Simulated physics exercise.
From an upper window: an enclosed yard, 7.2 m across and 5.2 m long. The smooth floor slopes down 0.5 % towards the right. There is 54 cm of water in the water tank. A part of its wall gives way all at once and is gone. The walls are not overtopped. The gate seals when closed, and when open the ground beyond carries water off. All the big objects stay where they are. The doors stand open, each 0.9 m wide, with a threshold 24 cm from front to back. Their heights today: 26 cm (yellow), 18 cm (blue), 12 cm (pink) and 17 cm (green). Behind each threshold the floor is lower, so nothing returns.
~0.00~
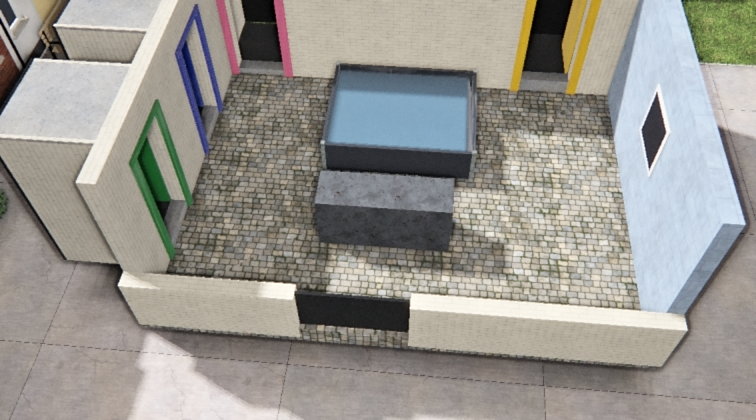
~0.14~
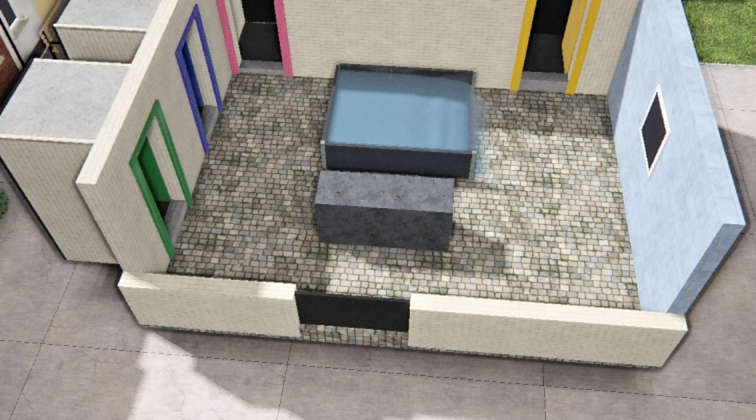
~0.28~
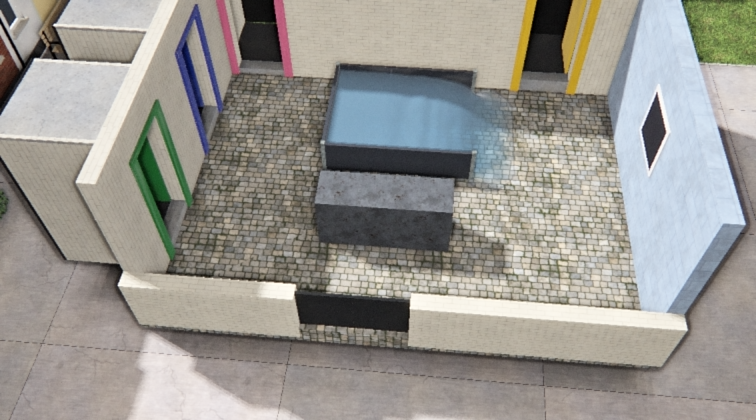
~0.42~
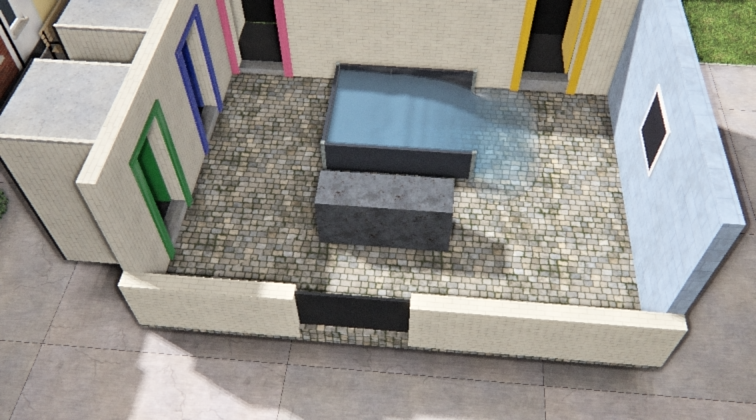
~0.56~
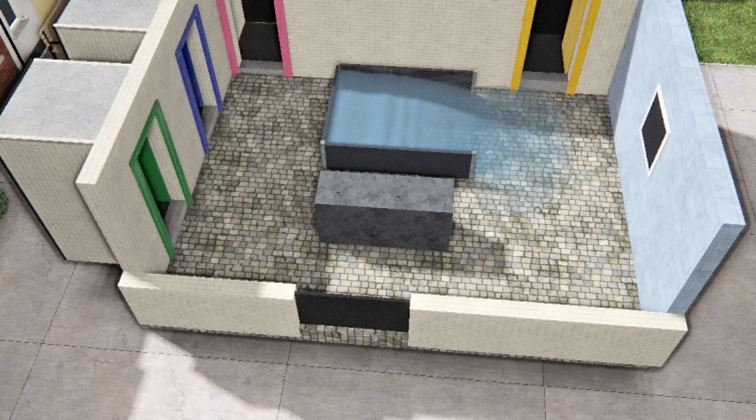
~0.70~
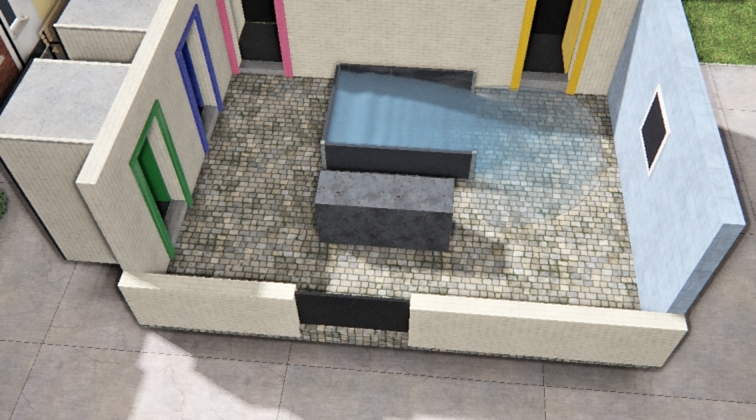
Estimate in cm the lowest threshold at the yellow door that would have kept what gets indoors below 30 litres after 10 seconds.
Some 21 cm above the ground.
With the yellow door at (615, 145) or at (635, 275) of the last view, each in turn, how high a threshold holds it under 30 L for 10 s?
About 29 and 12.5 cm.
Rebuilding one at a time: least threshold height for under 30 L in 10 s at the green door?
Roughly 9.0 cm at green.
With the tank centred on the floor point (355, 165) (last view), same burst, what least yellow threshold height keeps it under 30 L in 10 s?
Some 15 cm.
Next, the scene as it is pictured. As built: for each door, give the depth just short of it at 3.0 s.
In cm: Yellow 29, blue 0, pink 0, green 0.
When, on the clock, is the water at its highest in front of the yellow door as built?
Around 2.8 s.
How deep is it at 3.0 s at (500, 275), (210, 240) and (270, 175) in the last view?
Roughly 0, 0 and 0 cm, in turn.
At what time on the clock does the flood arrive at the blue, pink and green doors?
Blue 6.5 s, pink 5.5 s, green 6.0 s.
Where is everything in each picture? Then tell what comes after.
The water tank at (402, 109) is whole and still, 54 cm deep; the yellow door at (552, 49) is dry, in the first picture.
The front is at (484, 176), 0.3 m from the gap at (470, 129); 0.4 m2 of floor is wet, 54 cm left at the back, in the second picture.
The gap is at (470, 130), the front 0.7 m out at (508, 175); the back of the water tank holds 54 cm, in the third picture.
Water pours out at (470, 130) and has run 1.2 m, to (535, 162); about 8 cm deep outside, 54 cm at the back, in the fourth picture.
Water pours out at (470, 130) and has run 1.7 m, to (568, 171); about 7 cm deep outside, 54 cm at the back, in the fifth picture.
The gap is at (470, 130), the front 2.2 m out at (598, 163); the back of the water tank holds 53 cm; water is at the yellow door at (552, 49), in the sixth picture.
After 1.4 s water covers 25 % of the floor, deepest (38 cm) near (599, 100); 14 cm at the yellow door, 0 litres in over its 26 cm threshold.
After 3.0 s water covers 30 % of the floor, deepest (32 cm) near (600, 106); 29 cm at the yellow door, 4 litres in over its 26 cm threshold.
After 10.0 s water covers 95 % of the floor, deepest (13 cm) near (157, 302); 6 cm at the yellow door, 8 litres in over its 26 cm threshold.
At the yellow door as built, the water arrived by 0.6 s and peaked near 30 cm at 2.8 s.
With a threshold of 17 cm, 58 litres would have come in within the 10 s; with 23 cm, 18 litres. So under 30 litres takes about 21 cm.
